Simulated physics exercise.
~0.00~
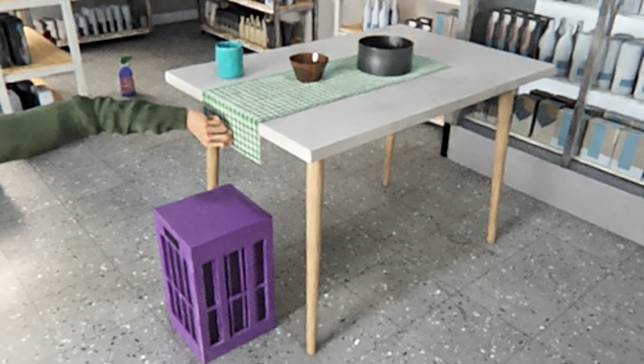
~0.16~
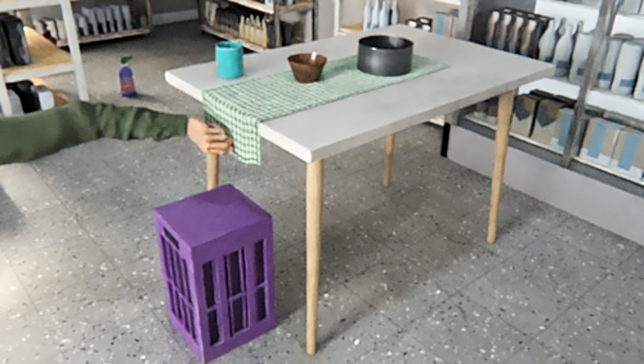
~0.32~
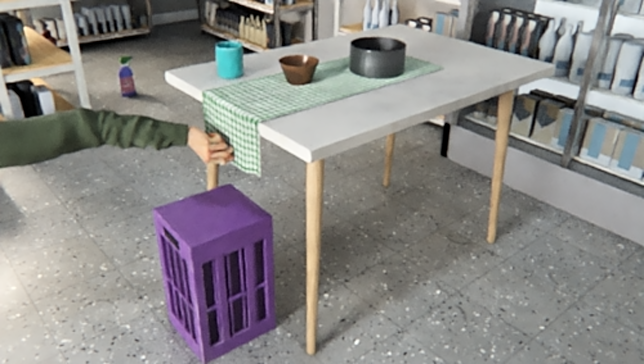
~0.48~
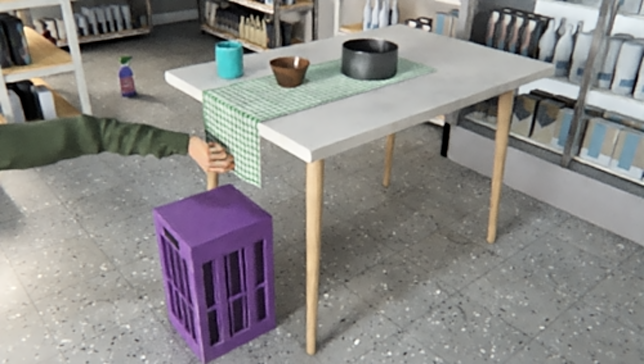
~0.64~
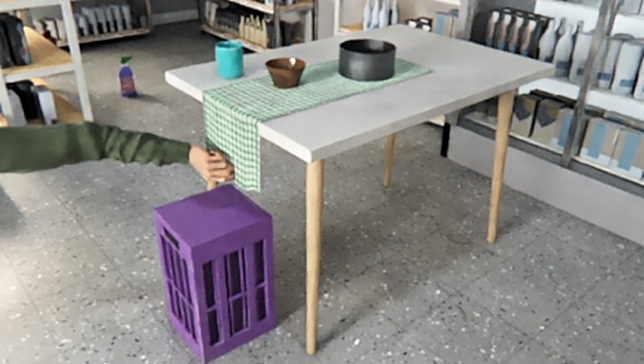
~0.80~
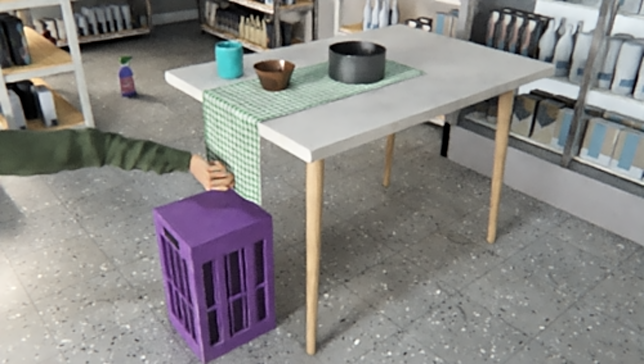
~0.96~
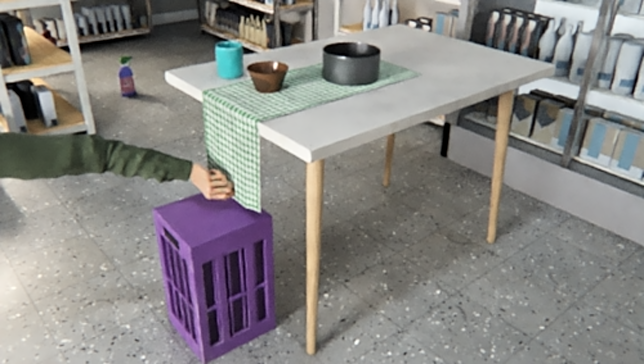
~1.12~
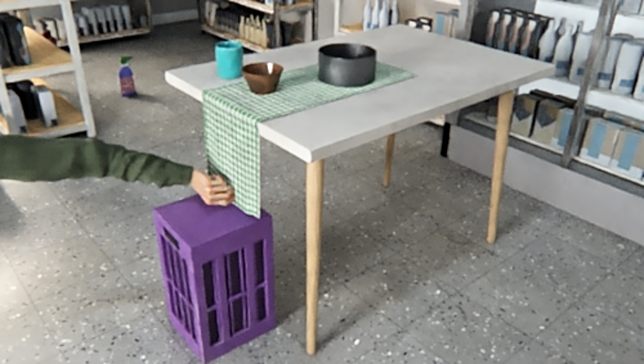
A green checked tablecloth slides slowly toward the left end of a pale table as a hand in a dark green sleeve draws its hanging end down. The fixed, slightly raised view shows a room with grey speckled flooring and shelves behind, and a purple crate standing below the cloth. A brown bowl and a dark pot ride left on the cloth, while a turquoise mug beside it stays still. The hem drops farther, and the bowl draws closer to the mug. Finally the hand and hem are at the crate's top, with bowl, pot and mug all still on the table.
